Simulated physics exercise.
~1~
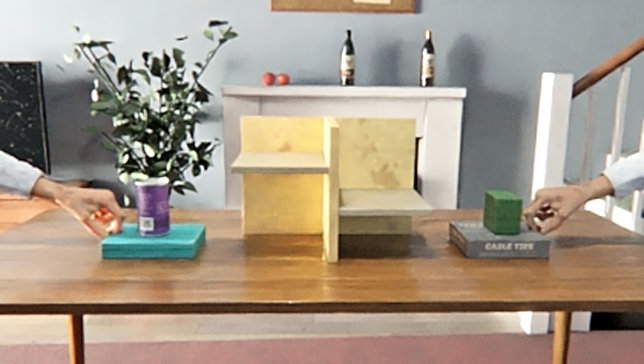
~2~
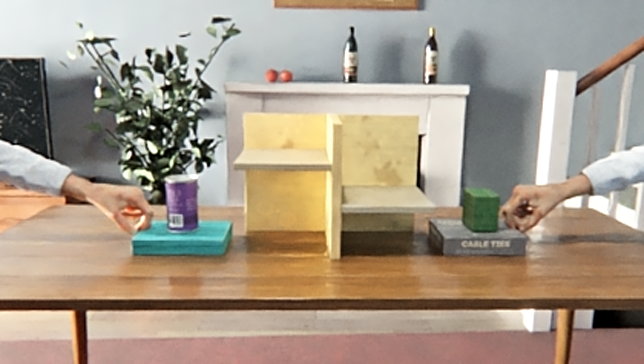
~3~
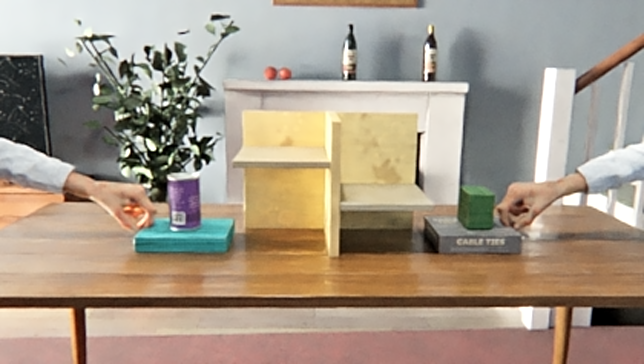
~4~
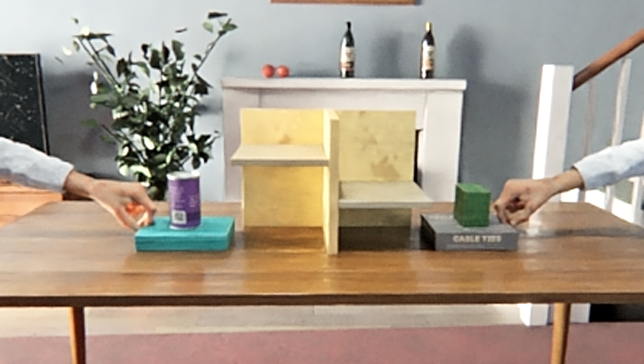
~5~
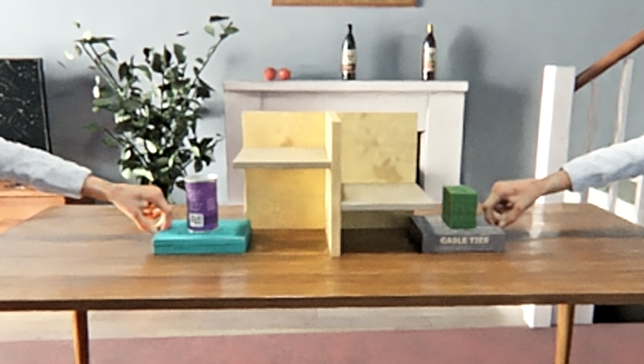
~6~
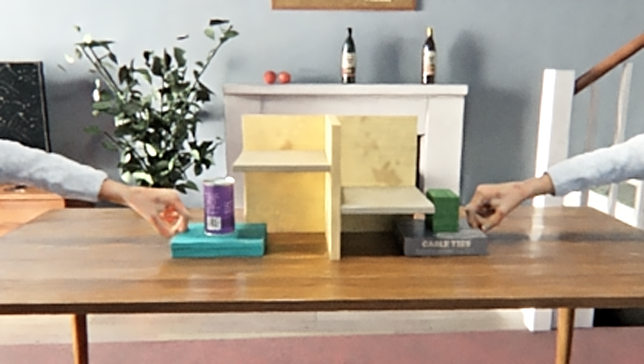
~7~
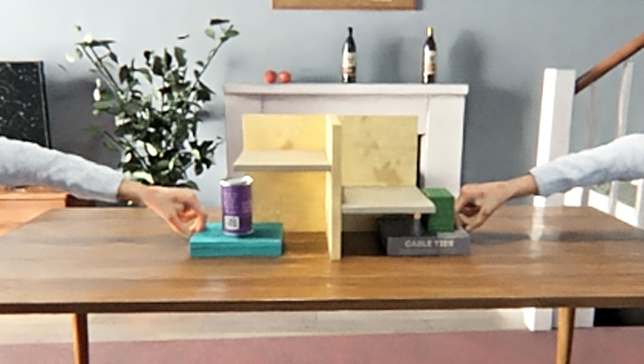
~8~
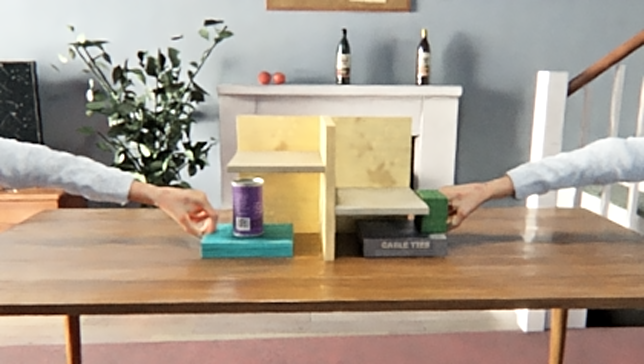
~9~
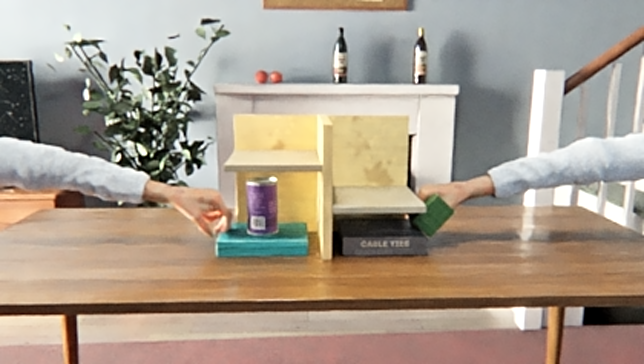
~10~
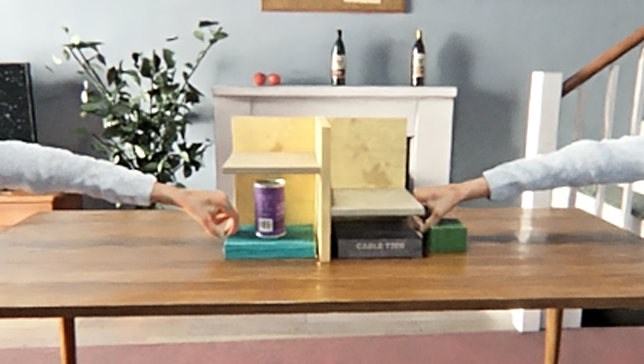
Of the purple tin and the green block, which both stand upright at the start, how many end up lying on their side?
One of them does. The green block ends on its side on the table, while the purple tin is still upright on the turquoise board.
At first, a purple tin stands on a turquoise board at the left of a wooden table, and a green block stands on a grey box at the right, with a pale wooden shelf between them. A hand on each side slides the two bases inward. The grey box goes under the lower right shelf, but the green block catches on its edge and is held back. As the box keeps moving, the block tips over outward and drops to the table. Meanwhile the tin rides beneath the higher left shelf and ends still upright on its board.
